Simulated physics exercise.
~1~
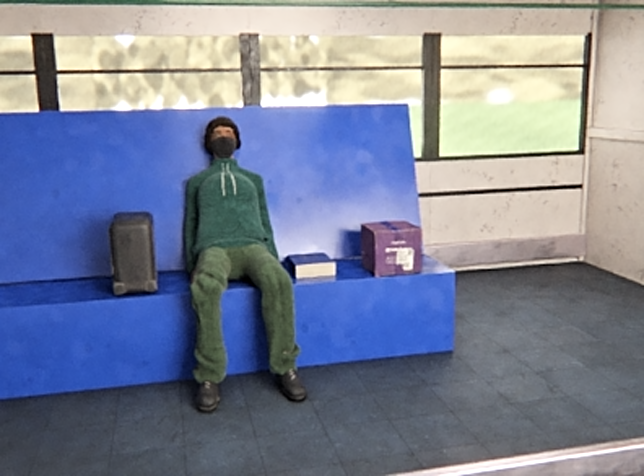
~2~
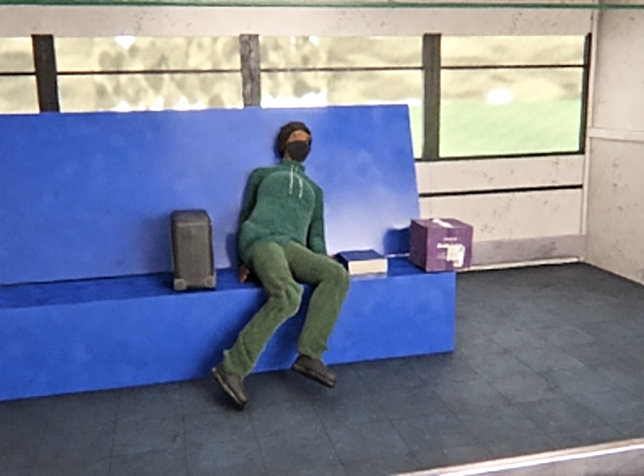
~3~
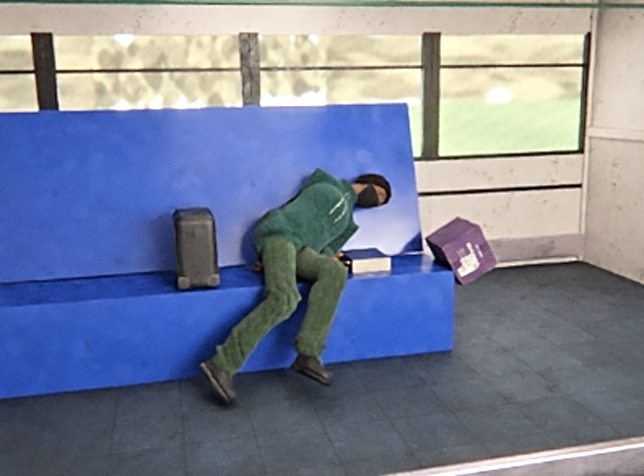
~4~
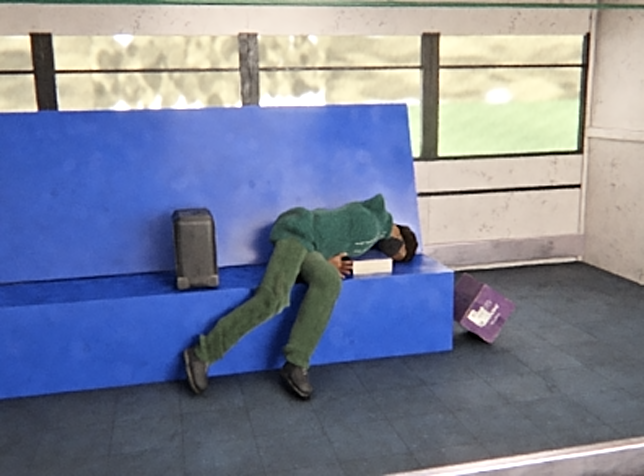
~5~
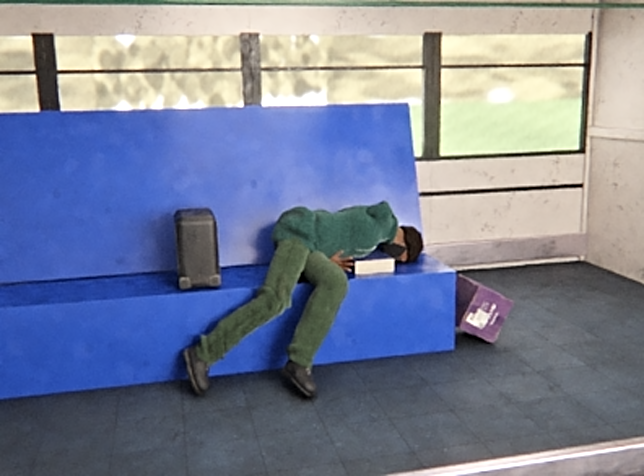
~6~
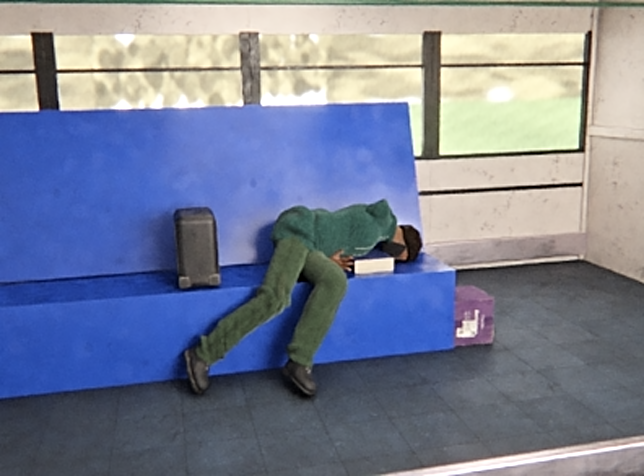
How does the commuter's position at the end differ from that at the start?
At the start the commuter sits upright, leaning back between the black case and the flat blue item. By the end the commuter is further right and lower, slumped sideways with the head near the right end of the bench.
